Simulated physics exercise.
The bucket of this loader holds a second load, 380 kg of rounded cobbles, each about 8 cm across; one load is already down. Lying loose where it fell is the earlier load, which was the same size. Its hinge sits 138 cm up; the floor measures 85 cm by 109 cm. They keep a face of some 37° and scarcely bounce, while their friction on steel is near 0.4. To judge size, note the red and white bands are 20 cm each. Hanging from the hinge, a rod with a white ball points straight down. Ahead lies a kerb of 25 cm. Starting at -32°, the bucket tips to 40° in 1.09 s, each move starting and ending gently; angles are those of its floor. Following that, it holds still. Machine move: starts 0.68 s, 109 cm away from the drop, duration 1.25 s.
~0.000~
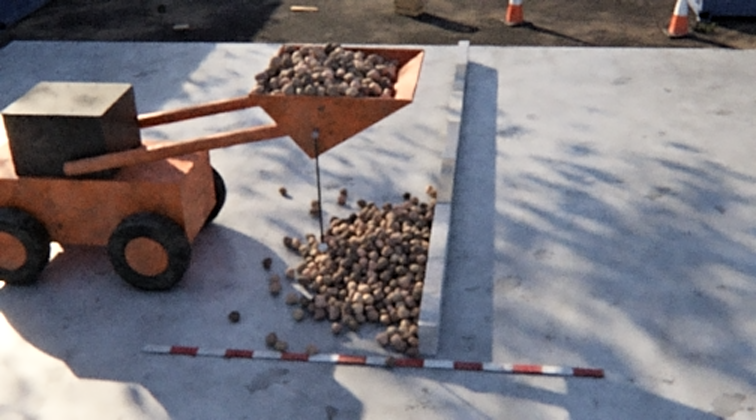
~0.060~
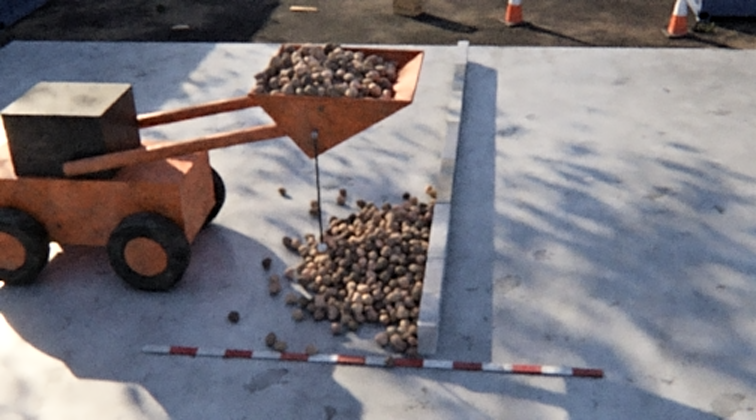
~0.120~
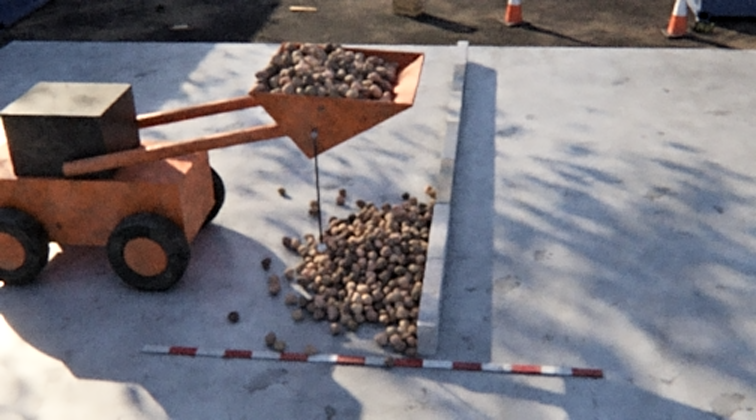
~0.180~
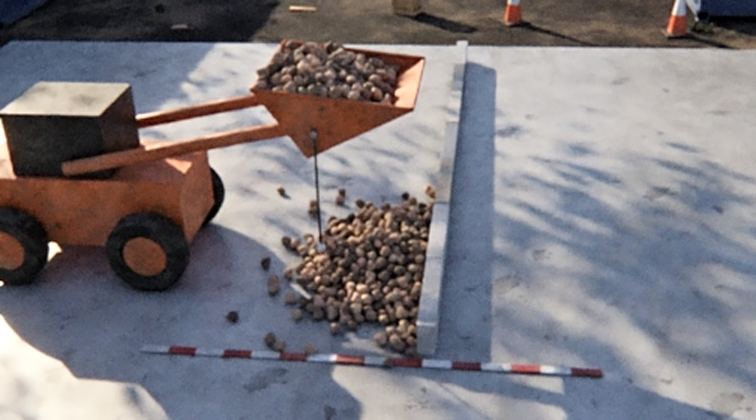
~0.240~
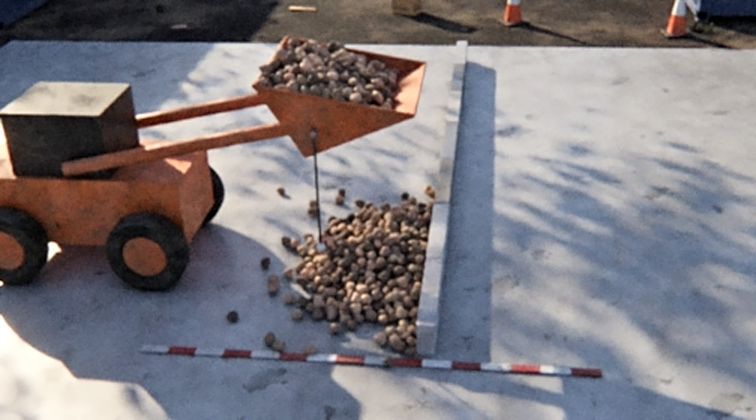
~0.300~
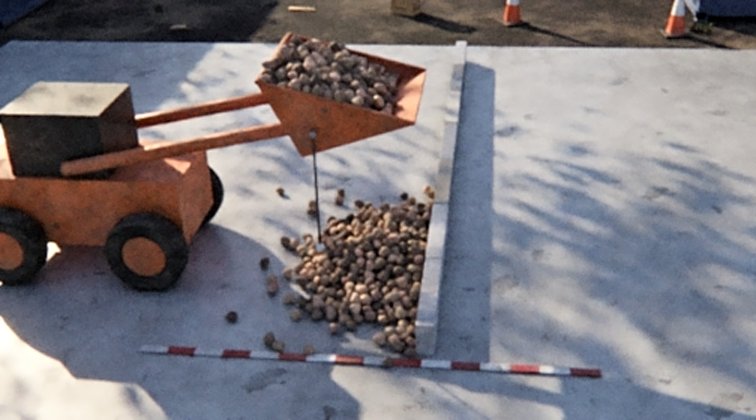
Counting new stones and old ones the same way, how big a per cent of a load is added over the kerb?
8 per cent, roughly.
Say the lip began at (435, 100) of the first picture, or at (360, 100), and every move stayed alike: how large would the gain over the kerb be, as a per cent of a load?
Case one about 25 %, case two about 0 %.
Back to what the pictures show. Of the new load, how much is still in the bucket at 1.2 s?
Some 20 %, roughly, is held.
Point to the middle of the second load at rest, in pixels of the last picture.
Their centre ends up near (384, 243).
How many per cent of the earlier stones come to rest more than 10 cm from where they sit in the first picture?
Roughly 15 % of them.
After 0.8 s the floor is at 29°; in per cent of one load, 100 in the bucket, 100 on this side of the kerb; the foremost stones are at (420, 282).
After 1.2 s the floor is at 40°; in per cent of one load, 20 in the bucket, 179 on this side of the kerb, 1 over the kerb; the foremost stones are at (443, 234).
After 2.4 s the floor is at 40°; in per cent of one load, 0 in the bucket, 192 on this side of the kerb, 8 over the kerb; the foremost stones are at (606, 300).
After 4.9 s the floor is at 40°; in per cent of one load, 0 in the bucket, 192 on this side of the kerb, 8 over the kerb; the foremost stones are at (608, 300). Net gain over the kerb, 8.
